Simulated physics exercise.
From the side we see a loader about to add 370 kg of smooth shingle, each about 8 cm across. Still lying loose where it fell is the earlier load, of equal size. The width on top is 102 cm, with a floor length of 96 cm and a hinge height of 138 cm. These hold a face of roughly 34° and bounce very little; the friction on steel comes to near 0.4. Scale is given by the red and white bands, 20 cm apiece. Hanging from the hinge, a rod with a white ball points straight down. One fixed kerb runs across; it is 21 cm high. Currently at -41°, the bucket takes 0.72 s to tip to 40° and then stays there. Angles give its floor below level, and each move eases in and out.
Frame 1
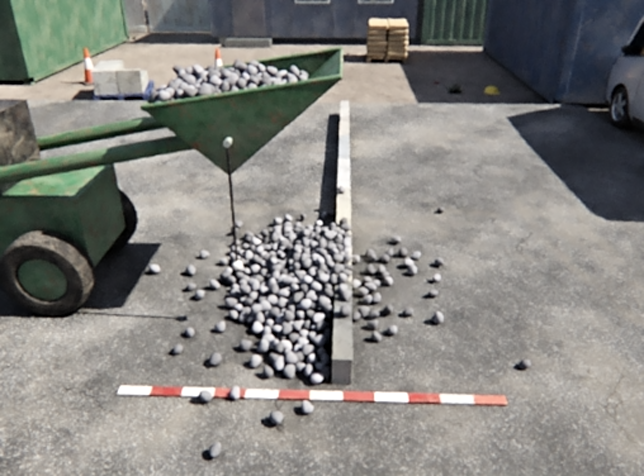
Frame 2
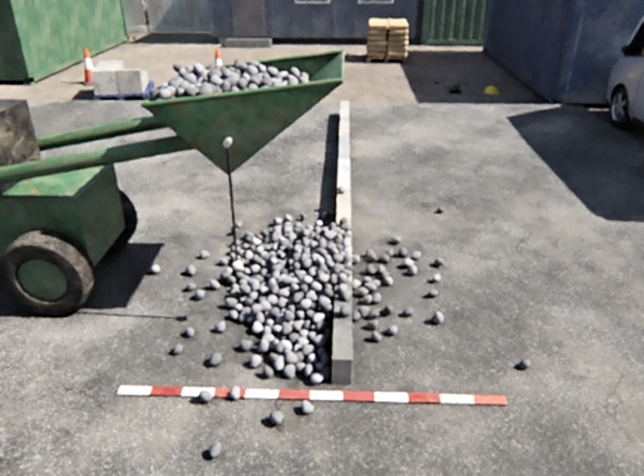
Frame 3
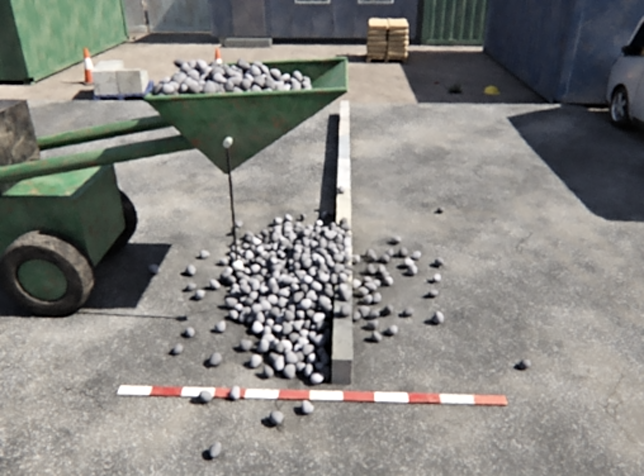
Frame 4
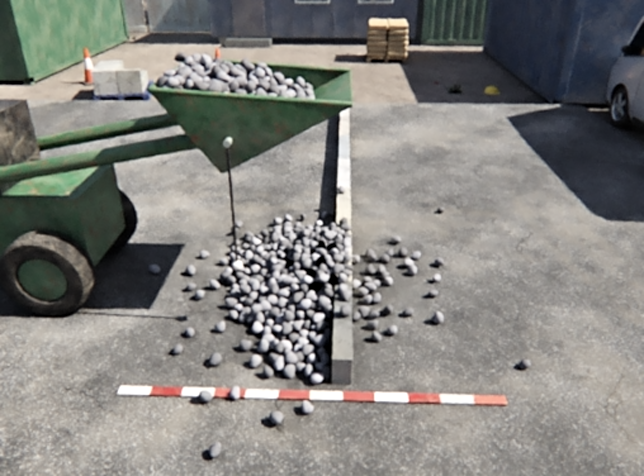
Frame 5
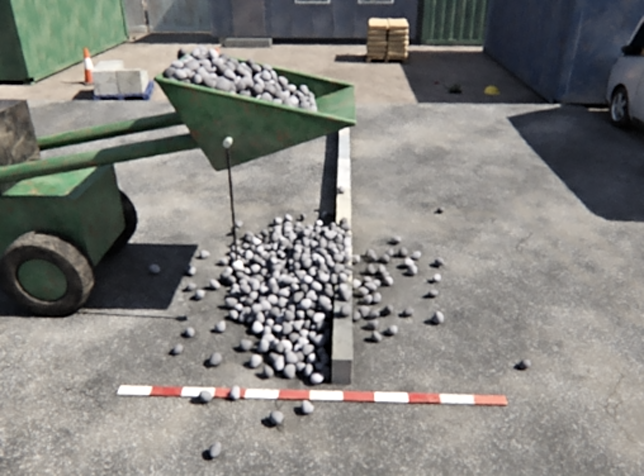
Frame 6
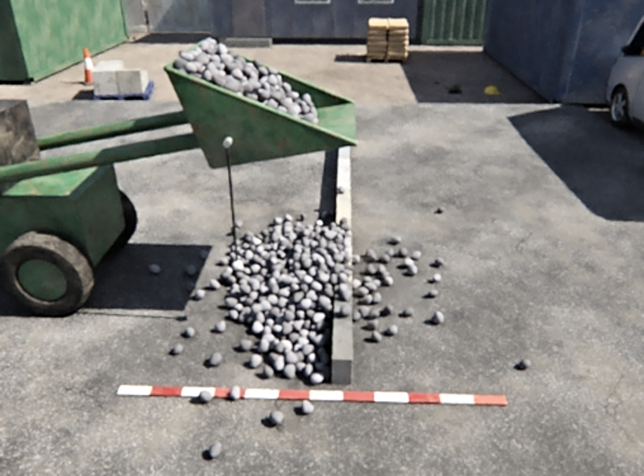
In a paved grey yard seen from the side and slightly above, green and blue walls and a stacked pallet stand behind. A green loader at left holds a bucket of smooth grey stones above a heap against a low kerb, with scattered stones and a red and white striped bar in front. The bucket tilts steadily, its back rising and its lip lowering, while the camera stays still.
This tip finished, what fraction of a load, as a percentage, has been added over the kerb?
About 96 per cent of a load.
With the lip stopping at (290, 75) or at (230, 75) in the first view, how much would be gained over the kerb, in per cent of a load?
First place about 50 %, second about 5 %.
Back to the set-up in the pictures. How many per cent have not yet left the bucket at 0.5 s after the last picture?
That works out to about 80 %.
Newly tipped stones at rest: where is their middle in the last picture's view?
Around (417, 279).
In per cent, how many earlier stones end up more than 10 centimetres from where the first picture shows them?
Roughly 5 % of them.
Then, 0.2 s after the last picture the floor is at 27°; in per cent of one load, 100 in the bucket, 93 on this side of the kerb, 6 over the kerb; the foremost stones are at (440, 276).
Then, 0.5 s after the last picture the floor is at 40°; in per cent of one load, 81 in the bucket, 111 on this side of the kerb, 7 over the kerb; the foremost stones are at (440, 276).
Then, 0.9 s after the last picture the floor is at 40°; in per cent of one load, 19 in the bucket, 114 on this side of the kerb, 66 over the kerb; the foremost stones are at (457, 278).
Then, 3.5 s after the last picture the floor is at 40°; in per cent of one load, 0 in the bucket, 97 on this side of the kerb, 102 over the kerb; the foremost stones are past the picture's edge. Net gain over the kerb, 96.
